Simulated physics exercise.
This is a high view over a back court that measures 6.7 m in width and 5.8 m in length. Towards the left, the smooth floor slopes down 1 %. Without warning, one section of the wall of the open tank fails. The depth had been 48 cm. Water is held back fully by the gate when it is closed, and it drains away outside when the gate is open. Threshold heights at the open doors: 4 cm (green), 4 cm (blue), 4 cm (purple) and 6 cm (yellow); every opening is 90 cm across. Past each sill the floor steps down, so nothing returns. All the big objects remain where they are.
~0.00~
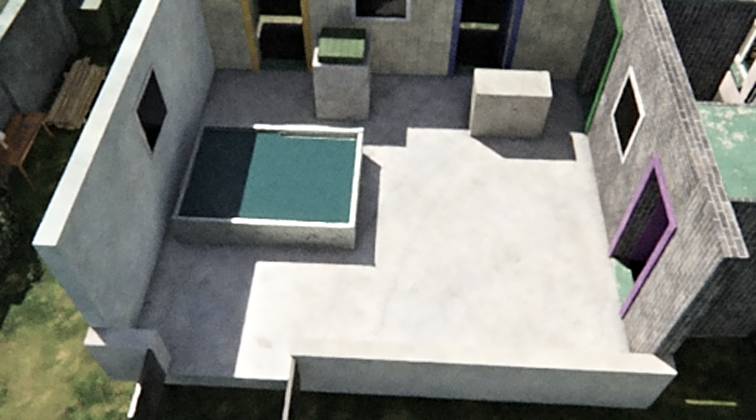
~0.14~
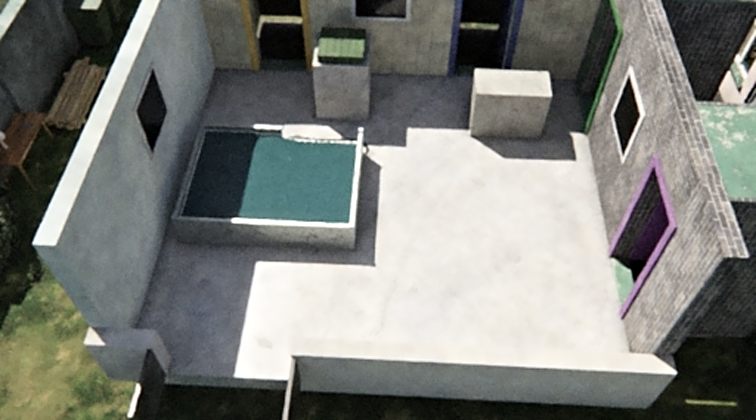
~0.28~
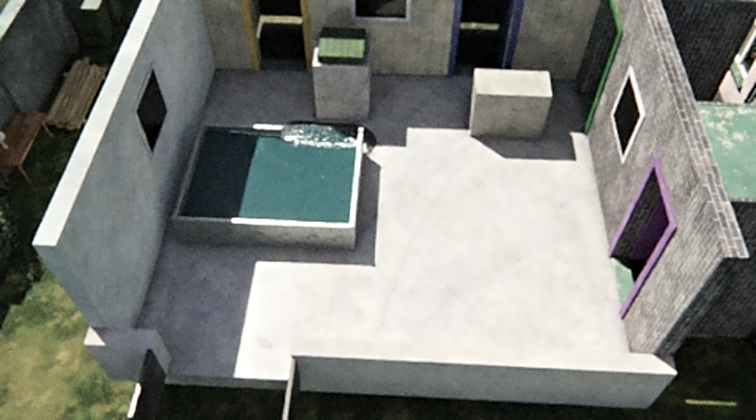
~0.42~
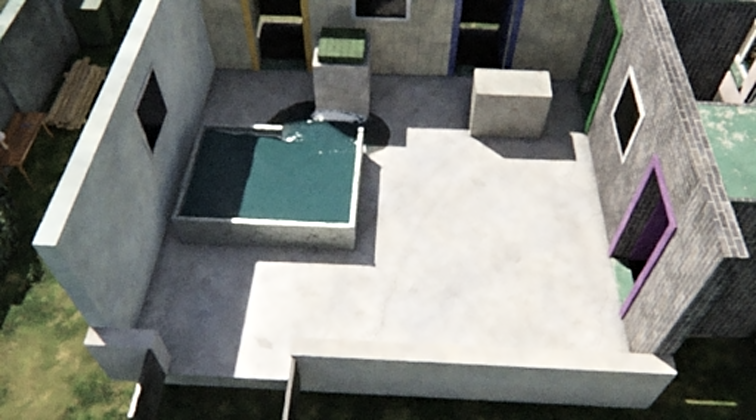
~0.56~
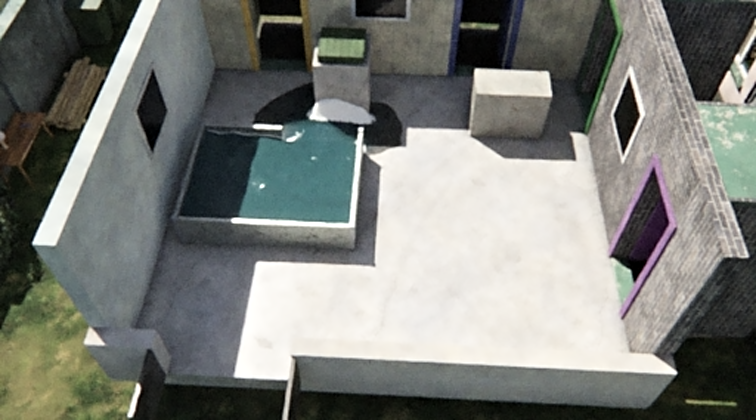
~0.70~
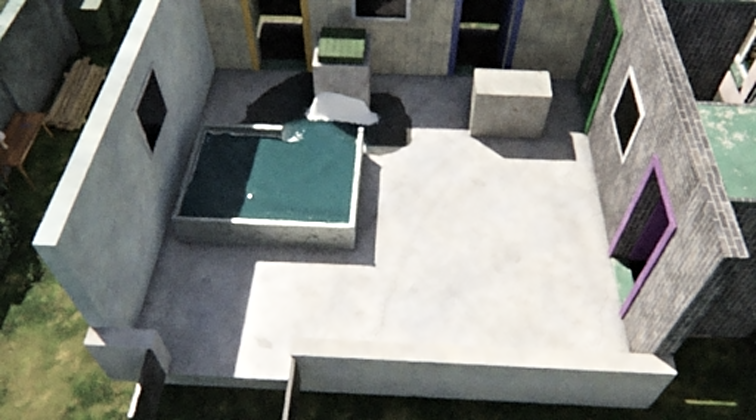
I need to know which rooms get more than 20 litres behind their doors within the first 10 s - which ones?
Here is each one: The green door gets more than 20 litres; the blue door gets more than 20 litres; the purple door does not get more than 20 litres; the yellow door gets more than 20 litres.
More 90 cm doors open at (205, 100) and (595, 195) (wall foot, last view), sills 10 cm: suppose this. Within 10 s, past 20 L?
So the first one exceeds it, while the second one doesn't reach it.
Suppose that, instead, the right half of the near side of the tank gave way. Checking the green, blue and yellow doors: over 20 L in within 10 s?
At green the amount is beneath the mark, at blue it is beneath the mark, and at yellow it is beneath the mark.
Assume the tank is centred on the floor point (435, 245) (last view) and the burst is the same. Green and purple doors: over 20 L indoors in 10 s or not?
Measured against the limit, the green door goes beyond it and the purple door stays within it.
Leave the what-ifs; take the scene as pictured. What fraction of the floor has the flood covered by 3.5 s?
Roughly 45 % of the floor is wet.
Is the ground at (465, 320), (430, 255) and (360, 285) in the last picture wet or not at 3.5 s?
The first point is not yet hit, the second is not yet hit and the third is not yet hit.
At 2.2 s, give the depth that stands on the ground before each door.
Depths in cm: Green 0, blue 10, purple 0, yellow 12.
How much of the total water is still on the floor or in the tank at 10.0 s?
Some 82 in a hundred.
After 1.4 s water covers 15 % of the floor and is deepest (40 cm) near (334, 123); green door not reached, blue door not reached, purple door not reached, yellow door 11 cm at the sill, 16 L in.
After 2.2 s water covers 35 % of the floor and is deepest (34 cm) near (334, 123); green door not reached, blue door 10 cm at the sill, 2 L in, purple door not reached, yellow door 12 cm at the sill, 53 L in.
After 3.5 s water covers 45 % of the floor and is deepest (24 cm) near (334, 123); green door 7 cm at the sill, 2 L in, blue door 12 cm at the sill, 41 L in, purple door not reached, yellow door 14 cm at the sill, 92 L in.
After 6.0 s water covers 65 % of the floor and is deepest (16 cm) near (334, 123); green door 7 cm at the sill, 21 L in, blue door 7 cm at the sill, 86 L in, purple door 3 cm at the sill, 0 L in, yellow door 12 cm at the sill, 158 L in.
After 10.0 s water covers 90 % of the floor and is deepest (12 cm) near (215, 141); green door 5 cm at the sill, 36 L in, blue door 6 cm at the sill, 107 L in, purple door 3 cm at the sill, 0 L in, yellow door 9 cm at the sill, 212 L in.
